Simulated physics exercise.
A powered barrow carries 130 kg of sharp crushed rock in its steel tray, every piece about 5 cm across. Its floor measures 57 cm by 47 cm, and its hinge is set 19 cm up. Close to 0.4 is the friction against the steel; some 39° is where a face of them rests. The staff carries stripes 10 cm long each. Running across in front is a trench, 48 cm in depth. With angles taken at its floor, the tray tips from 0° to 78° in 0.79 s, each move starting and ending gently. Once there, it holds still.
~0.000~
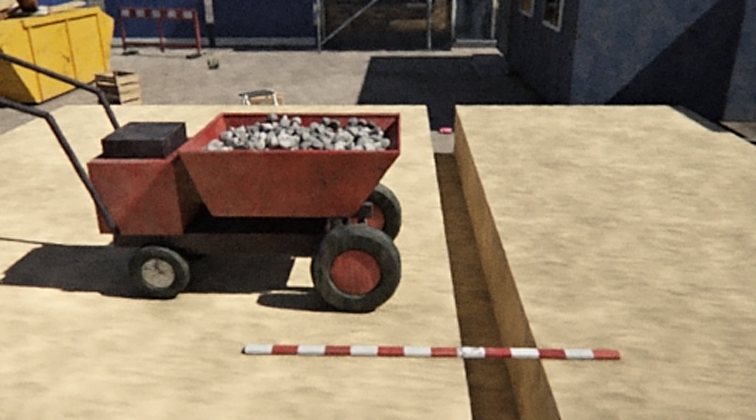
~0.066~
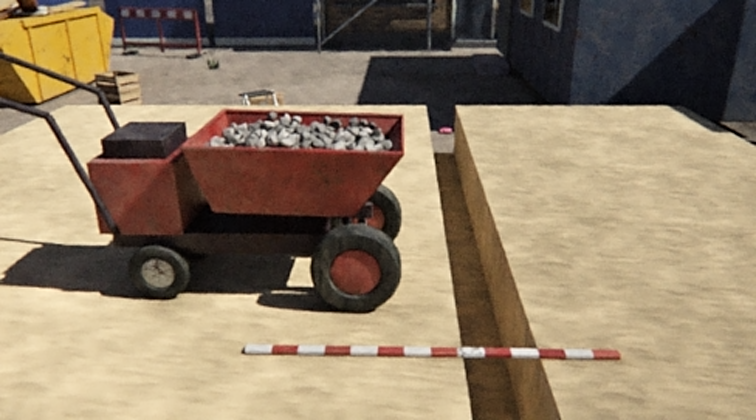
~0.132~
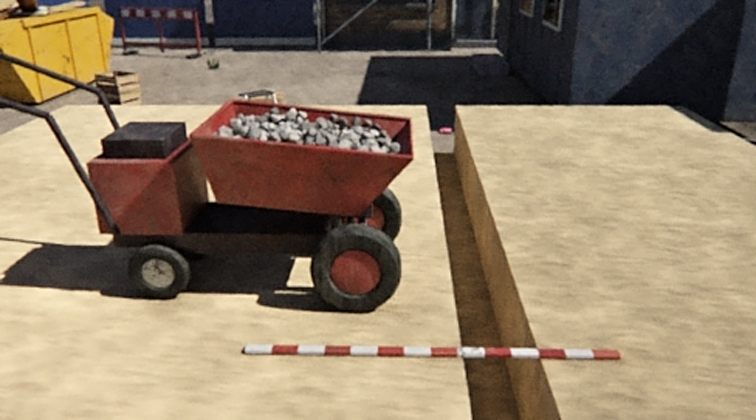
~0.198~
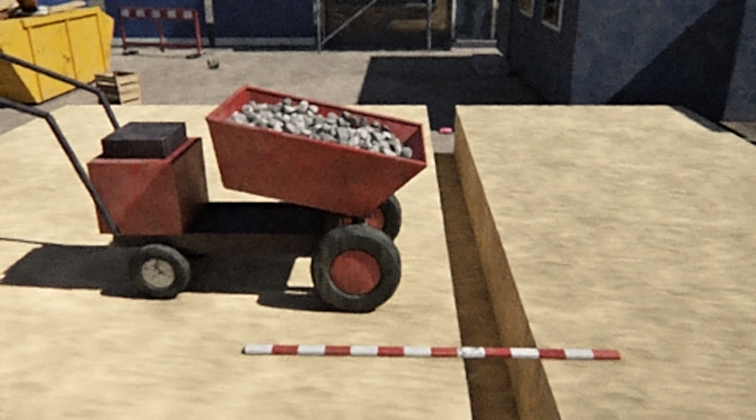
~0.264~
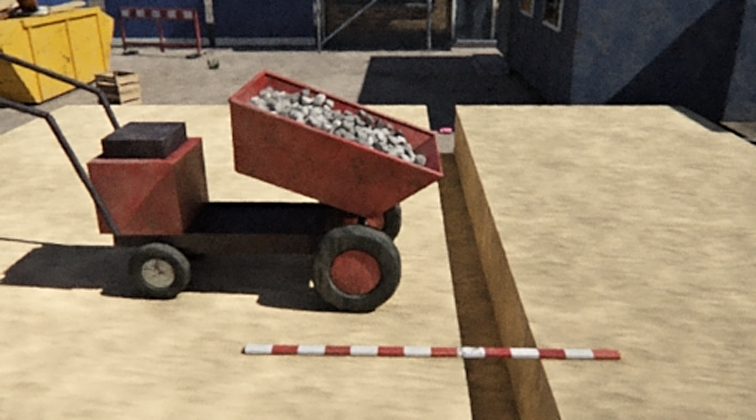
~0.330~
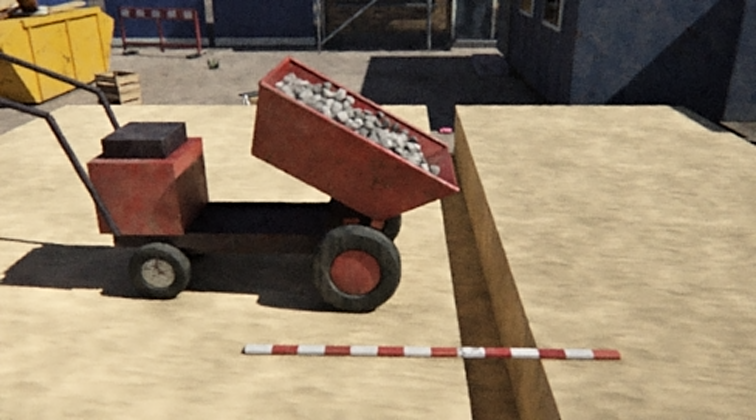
The clip opens on a red powered barrow with a level tray of grey crushed rock, standing left of a trench near a red-and-white staff. The tray starts to tilt slowly toward the trench, then its left end rises more steeply as its right lip dips, while the wheels stay still.
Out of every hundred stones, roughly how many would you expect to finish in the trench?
Close to 60 in every hundred.
After 0.6 s the floor is at 66°; 100 % in the tray; the foremost stones are at (483, 228).
After 0.9 s the floor is at 78°; 62 % in the tray, 15 % in the trench, 24 % past the trench; the foremost stones are at (579, 278).
After 1.2 s the floor is at 78°; 21 % in the tray, 37 % in the trench, 41 % past the trench; the foremost stones are at (721, 281).
After 3.2 s the floor is at 78°; 0 % in the tray, 60 % in the trench, 40 % past the trench; the foremost stones are past the picture's edge.
